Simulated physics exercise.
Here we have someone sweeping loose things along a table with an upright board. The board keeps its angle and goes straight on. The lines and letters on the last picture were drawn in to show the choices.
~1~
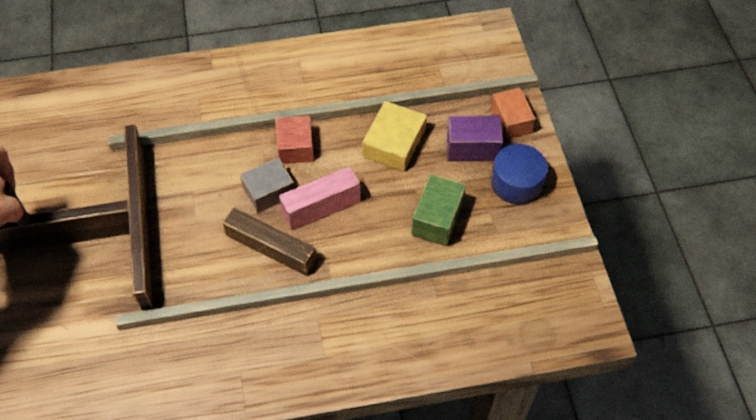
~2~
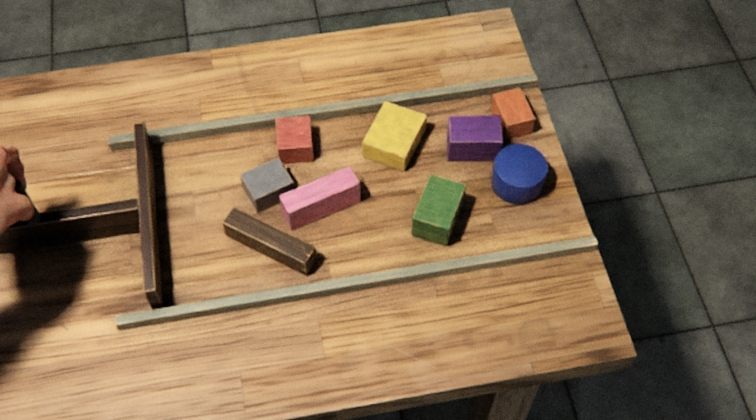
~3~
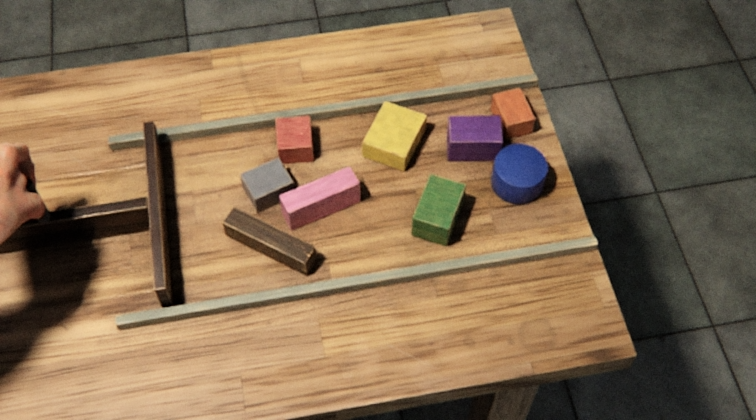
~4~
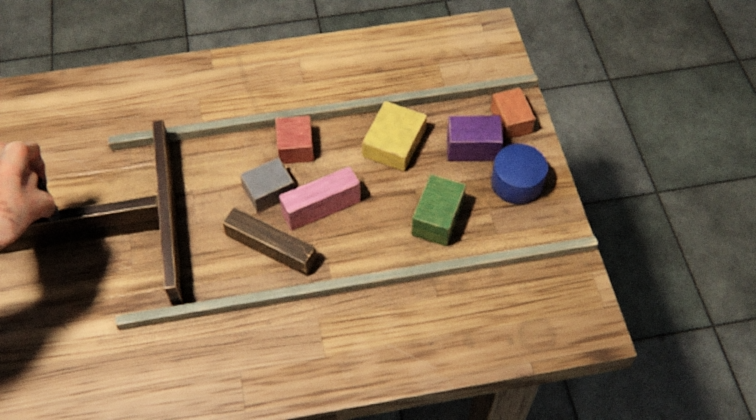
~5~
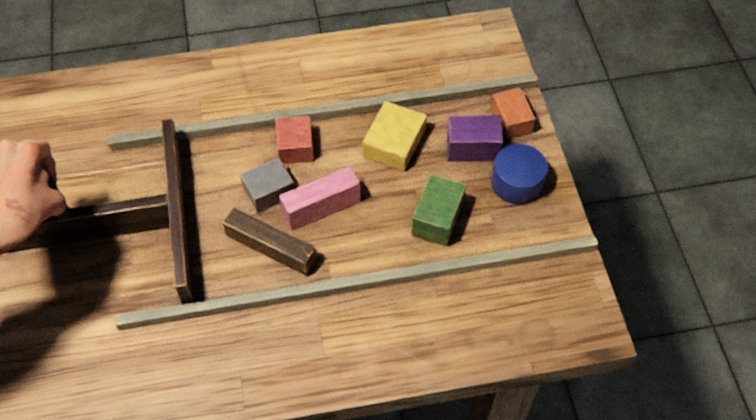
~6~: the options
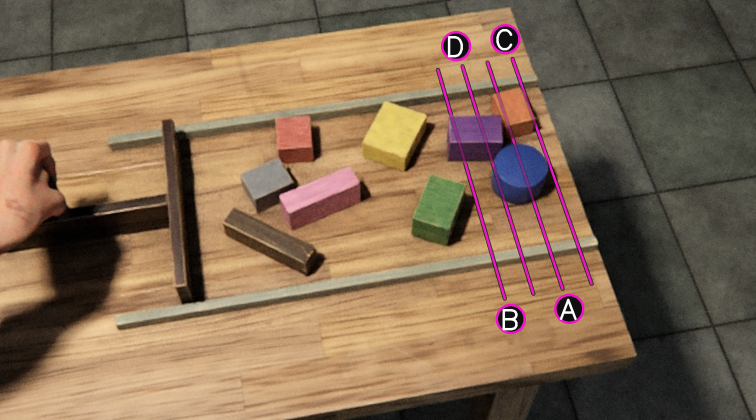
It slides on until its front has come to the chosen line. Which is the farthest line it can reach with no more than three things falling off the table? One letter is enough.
No farther than D.
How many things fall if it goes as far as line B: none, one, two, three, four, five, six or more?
Two.
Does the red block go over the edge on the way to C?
Yes.
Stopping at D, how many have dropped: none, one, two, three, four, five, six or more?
By then, three.
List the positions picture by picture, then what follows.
The first picture shows yellow block (395, 136); purple block (474, 138); grey block (268, 185).
The second picture shows board (144, 202); pink bar (321, 198).
The third picture shows board (154, 200); red block (295, 140).
The fourth picture shows board (164, 199); blue tin (519, 174).
The fifth picture shows board (173, 198); yellow block (395, 136); purple block (474, 138); grey block (268, 185).
On the marked copy, A at (522, 167); B at (469, 175); C at (549, 163); D at (495, 171).
Taking D. A third of the way, board (292, 179); red block (308, 137); black bar (318, 237).
Two thirds of the way, board (406, 161); orange block (526, 107); blue tin (525, 172).
When it is over, board (494, 148); purple block over the edge; orange block over the edge; three fallen.
As for the rest, A drops six; B is within the limit but short; C drops eight.
